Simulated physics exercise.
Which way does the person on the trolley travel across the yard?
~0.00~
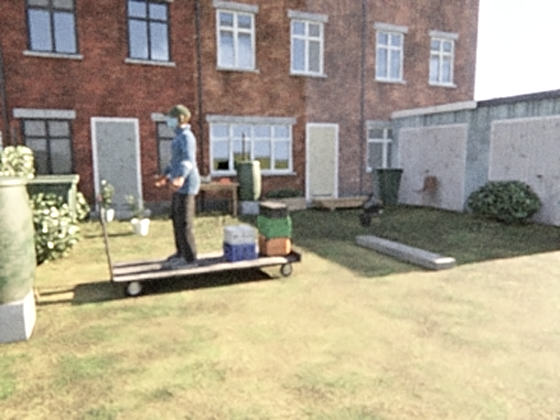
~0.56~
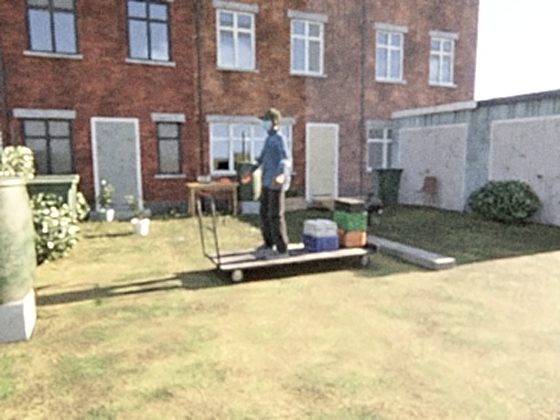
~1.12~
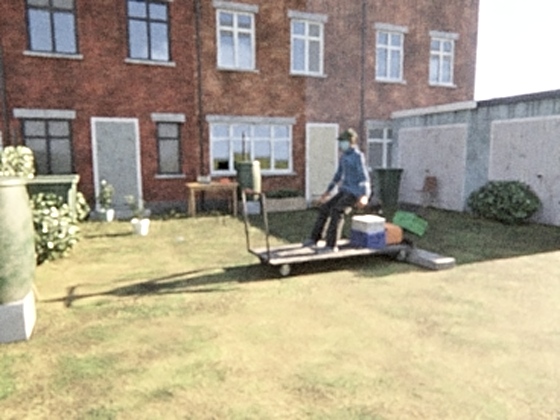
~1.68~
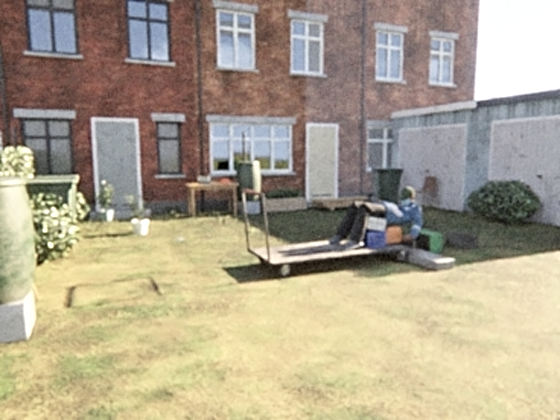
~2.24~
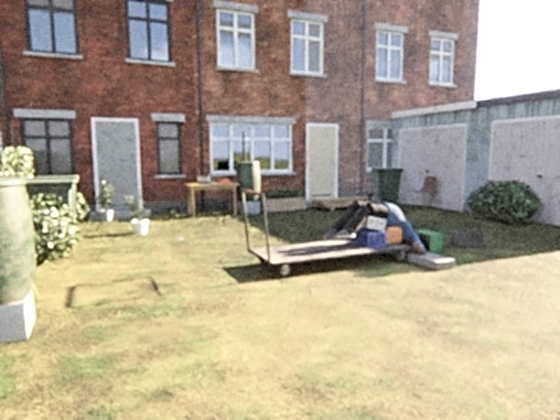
The person travels to the right, standing on the trolley as it rolls towards the kerb.
